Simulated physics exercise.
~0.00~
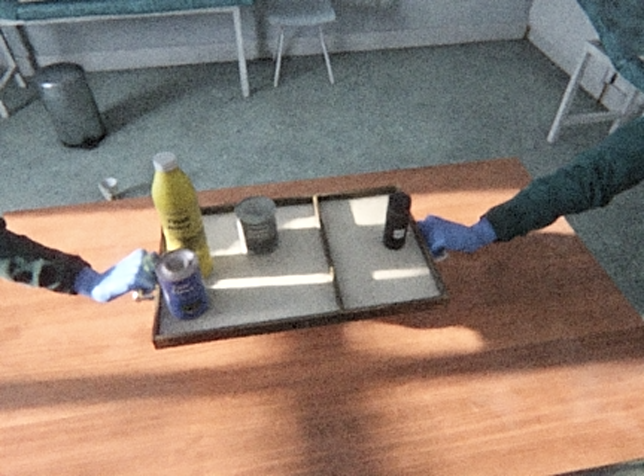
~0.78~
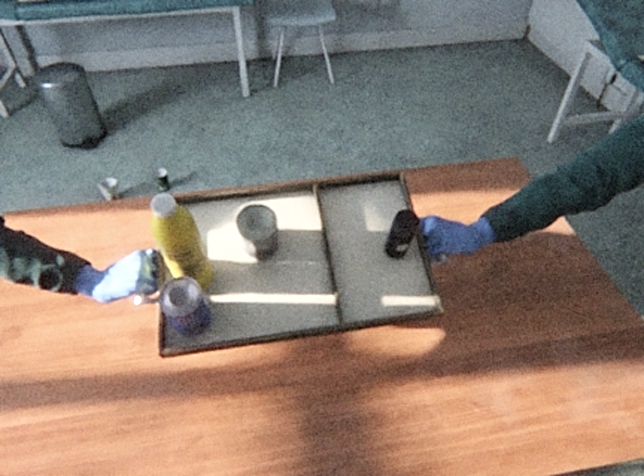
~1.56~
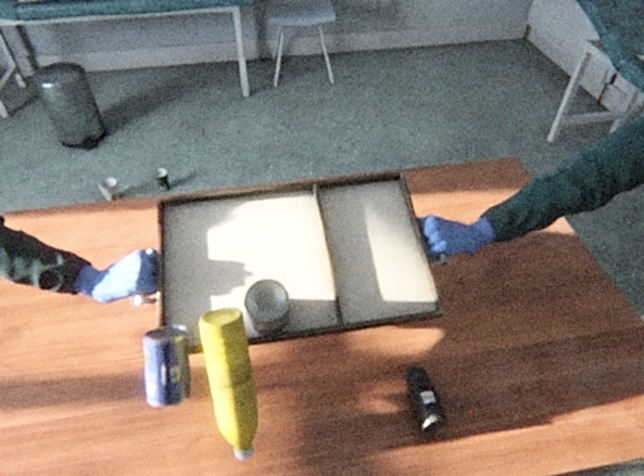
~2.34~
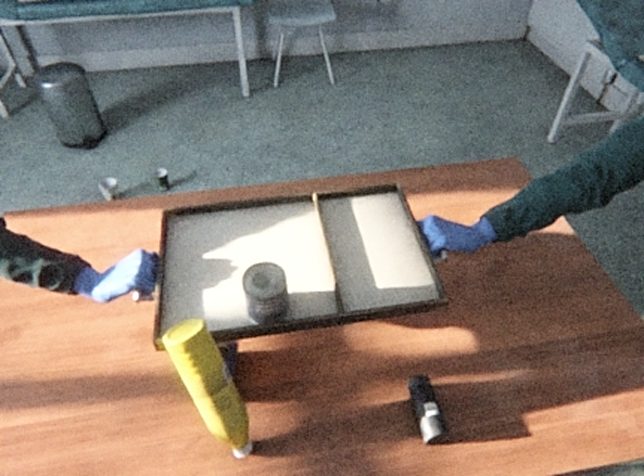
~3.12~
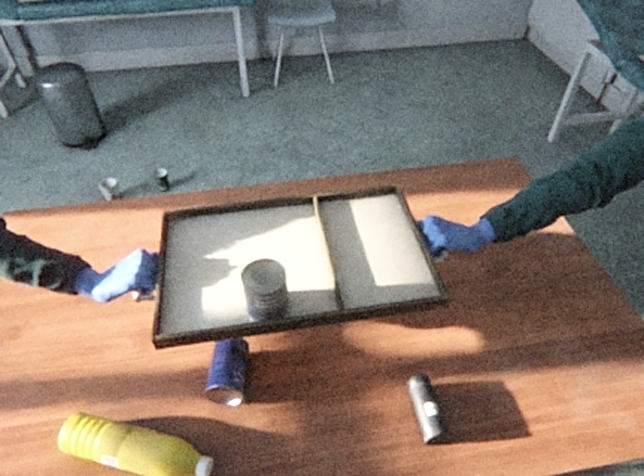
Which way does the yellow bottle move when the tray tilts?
The yellow bottle moves down, going over the near edge of the tray and onto the table.
